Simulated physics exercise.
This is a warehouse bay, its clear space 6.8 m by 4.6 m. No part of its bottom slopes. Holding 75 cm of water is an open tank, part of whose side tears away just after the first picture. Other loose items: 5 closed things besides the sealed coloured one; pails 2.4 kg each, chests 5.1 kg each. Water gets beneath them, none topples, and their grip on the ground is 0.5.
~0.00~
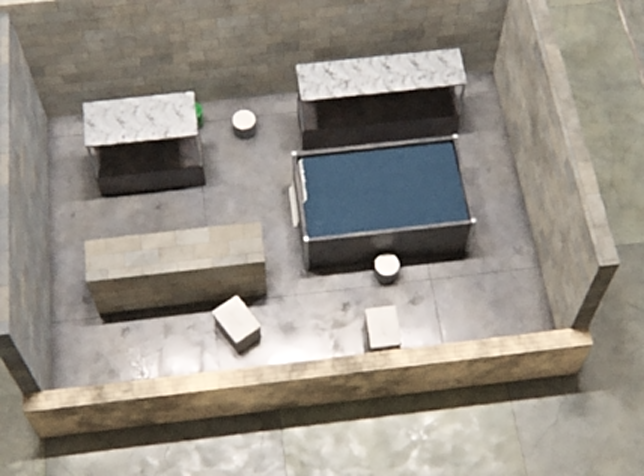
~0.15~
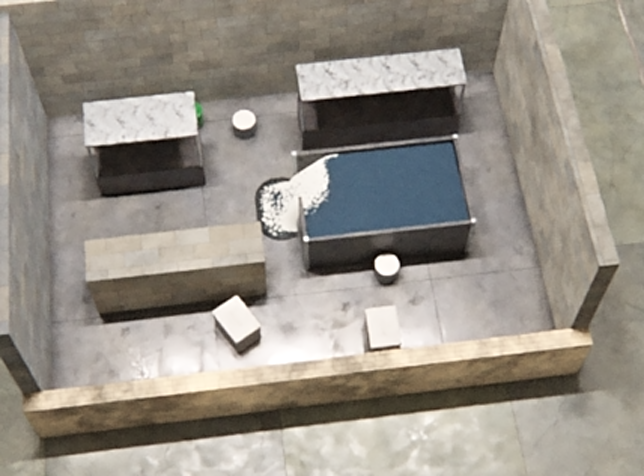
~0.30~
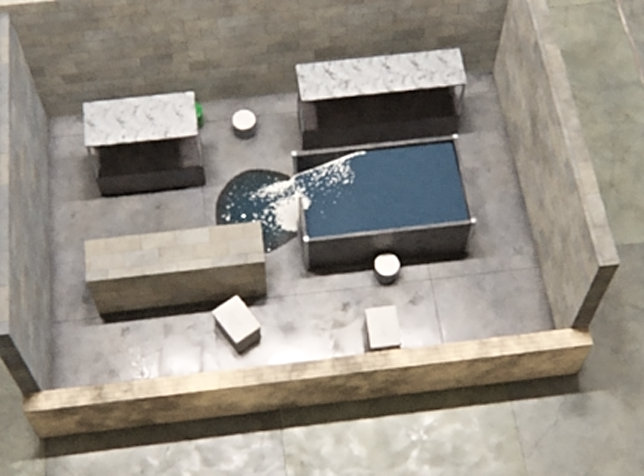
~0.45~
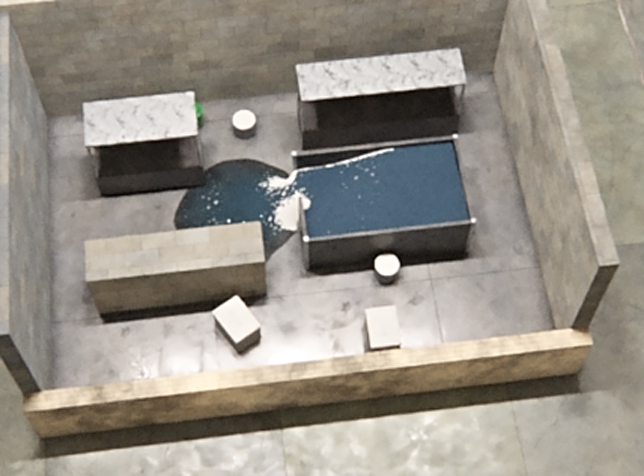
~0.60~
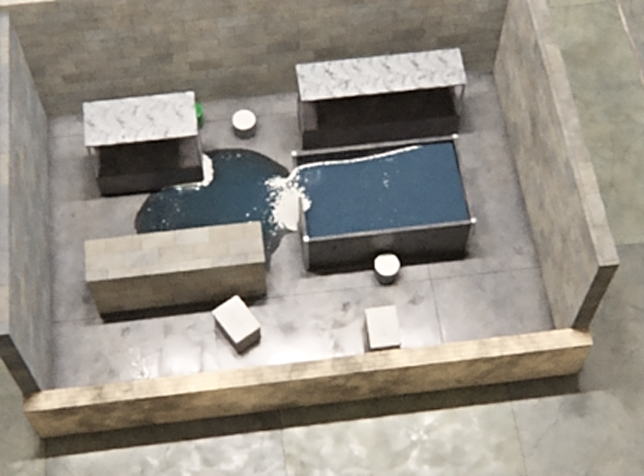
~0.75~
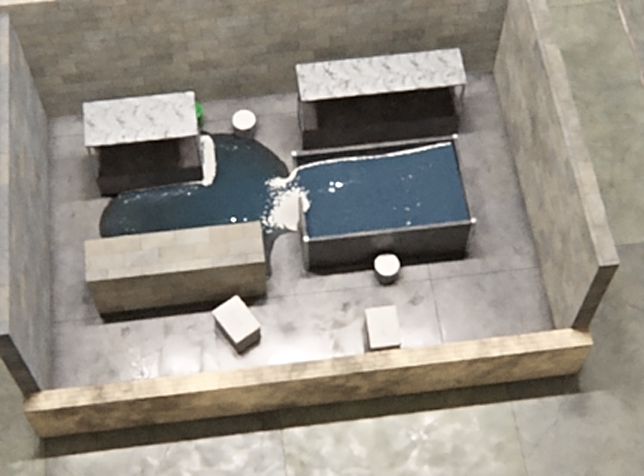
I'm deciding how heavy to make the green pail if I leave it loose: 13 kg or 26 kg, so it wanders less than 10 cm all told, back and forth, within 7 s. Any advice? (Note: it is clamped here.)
Looks like no build gets it done.
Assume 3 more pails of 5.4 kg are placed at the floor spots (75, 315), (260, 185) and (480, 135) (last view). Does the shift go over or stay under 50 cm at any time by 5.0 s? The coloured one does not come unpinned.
Sequence of outcomes: Crosses it, crosses it, does not cross it.
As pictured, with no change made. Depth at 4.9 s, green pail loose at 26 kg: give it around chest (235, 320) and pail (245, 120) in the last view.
4 and 8 cm.
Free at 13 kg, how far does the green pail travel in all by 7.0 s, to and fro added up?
About 300 cm altogether.
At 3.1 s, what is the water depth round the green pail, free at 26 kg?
About 8 cm.
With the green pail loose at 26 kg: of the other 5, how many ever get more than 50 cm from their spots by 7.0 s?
My count gives 5.
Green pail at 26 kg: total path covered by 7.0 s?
Close to 20 cm, all told.
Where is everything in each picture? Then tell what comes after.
The green pail at (191, 111) rests on the ground; water covers 2.9 m2; 0 of 6 have shifted, in the first picture.
The green pail at (191, 111), on the bottom; 3.3 m2 under water; 0 of 6 have shifted, in the second picture.
The green pail at (191, 111), on the bottom; 4.1 m2 under water; 0 of 6 have shifted, in the third picture.
The green pail at (191, 111), on the bottom; 5.0 m2 under water; 0 of 6 have shifted, in the fourth picture.
The green pail at (191, 111), on the bottom; 5.9 m2 under water; 0 of 6 have shifted, in the fifth picture.
The green pail at (191, 111) rests on the ground; 6.8 m2 under water; 0 of 6 have shifted, in the sixth picture.
After 1.4 s the green pail would be 27 cm from its start with 13 kg and 3 cm from its start with 26 kg; 8 cm of water round it then.
After 3.1 s the green pail would be 71 cm from its start with 13 kg and 3 cm from its start with 26 kg; 8 cm of water round it then.
After 4.9 s the green pail would be 30 cm from its start with 13 kg and 15 cm from its start with 26 kg; 16 cm of water round it then.
After 7.0 s the green pail would be 120 cm from its start with 13 kg and 15 cm from its start with 26 kg; 11 cm of water round it then.
